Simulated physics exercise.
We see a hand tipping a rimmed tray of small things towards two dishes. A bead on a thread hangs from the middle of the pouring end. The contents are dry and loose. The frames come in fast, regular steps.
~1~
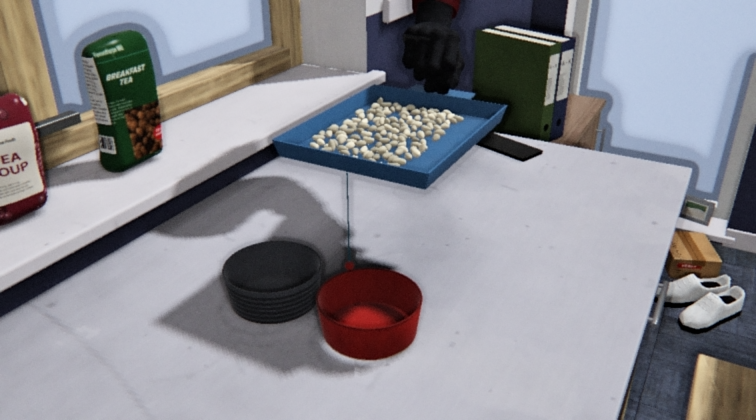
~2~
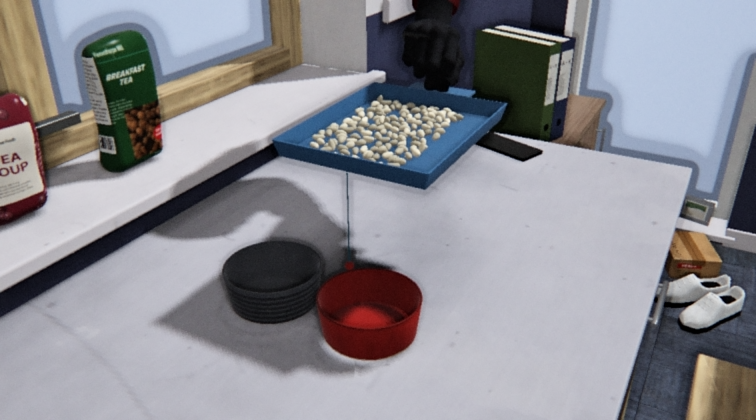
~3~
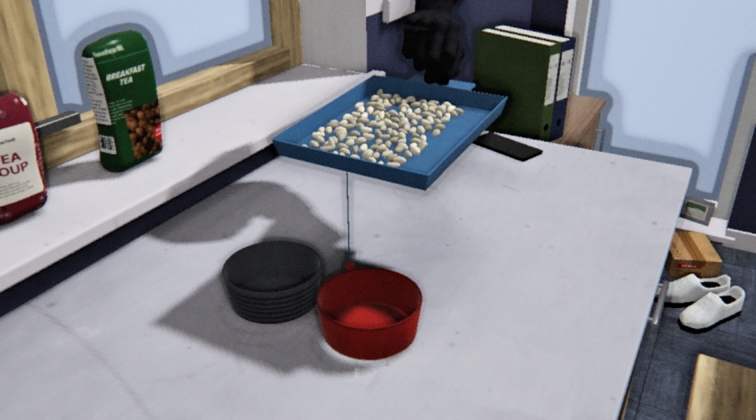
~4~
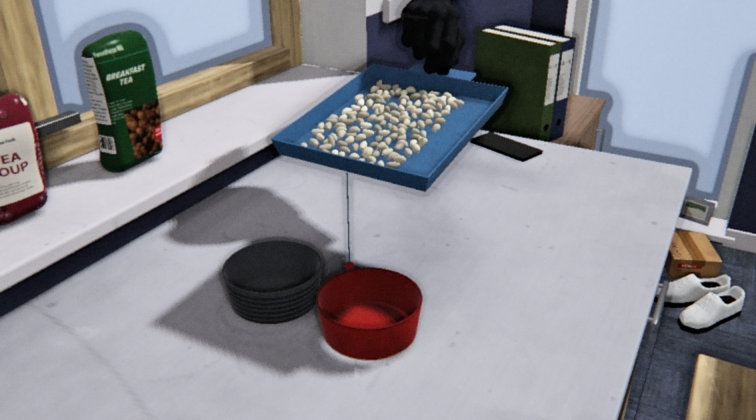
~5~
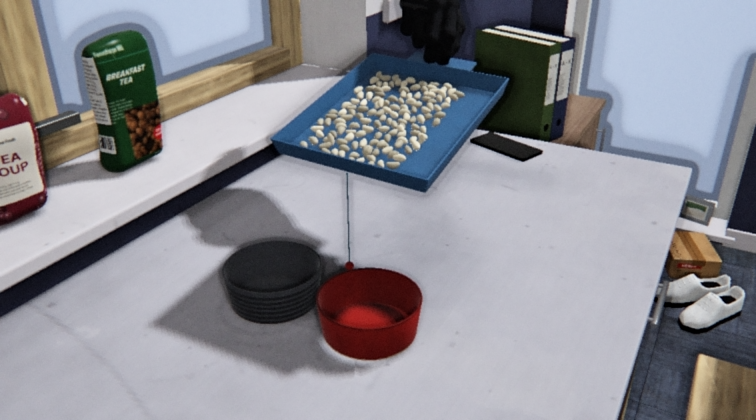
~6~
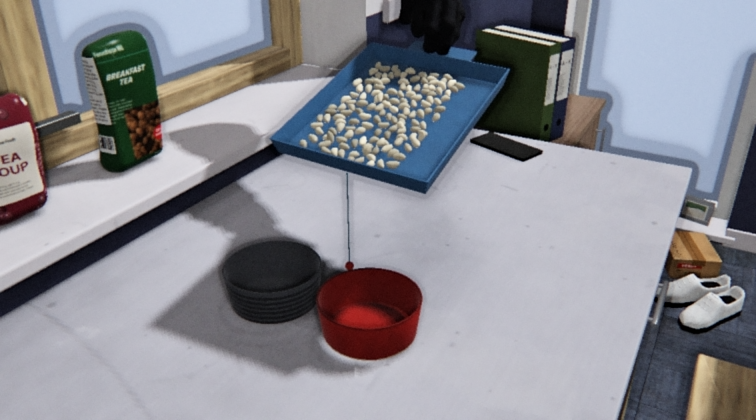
Blue tray of white beans tilting gradually, its far side lifted by a dark gloved hand above black and red dishes.
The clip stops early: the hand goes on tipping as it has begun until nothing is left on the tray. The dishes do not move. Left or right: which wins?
Fuller: The right-hand dish.
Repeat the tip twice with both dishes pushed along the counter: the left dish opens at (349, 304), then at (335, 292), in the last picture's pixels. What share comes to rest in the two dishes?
Near 70 % and 80 %.
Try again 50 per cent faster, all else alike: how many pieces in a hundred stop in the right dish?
Close to 60 per cent.
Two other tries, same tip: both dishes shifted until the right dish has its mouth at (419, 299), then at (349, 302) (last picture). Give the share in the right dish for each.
Roughly 50 per cent, and 60 per cent.
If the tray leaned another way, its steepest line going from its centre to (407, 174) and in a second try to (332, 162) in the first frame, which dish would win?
The first try: Right. The second: Left.
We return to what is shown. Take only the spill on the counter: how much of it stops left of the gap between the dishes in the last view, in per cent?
It comes to 50 per cent or so.
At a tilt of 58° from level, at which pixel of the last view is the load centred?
Near (372, 138).
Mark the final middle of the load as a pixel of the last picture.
Close to (359, 337).
Soon after the last picture, tray tipped steeply; all on the tray.
A little later, tray tipped right over; nearly all on the tray; a stray few in the right dish; a stray few in the air.
Later still, tray tipped past a quarter turn; about two thirds in the right dish; a stray few in the left dish; about a third outside both.
At rest, tray tipped past a quarter turn; about two thirds in the right dish; a stray few in the left dish; about a third outside both.
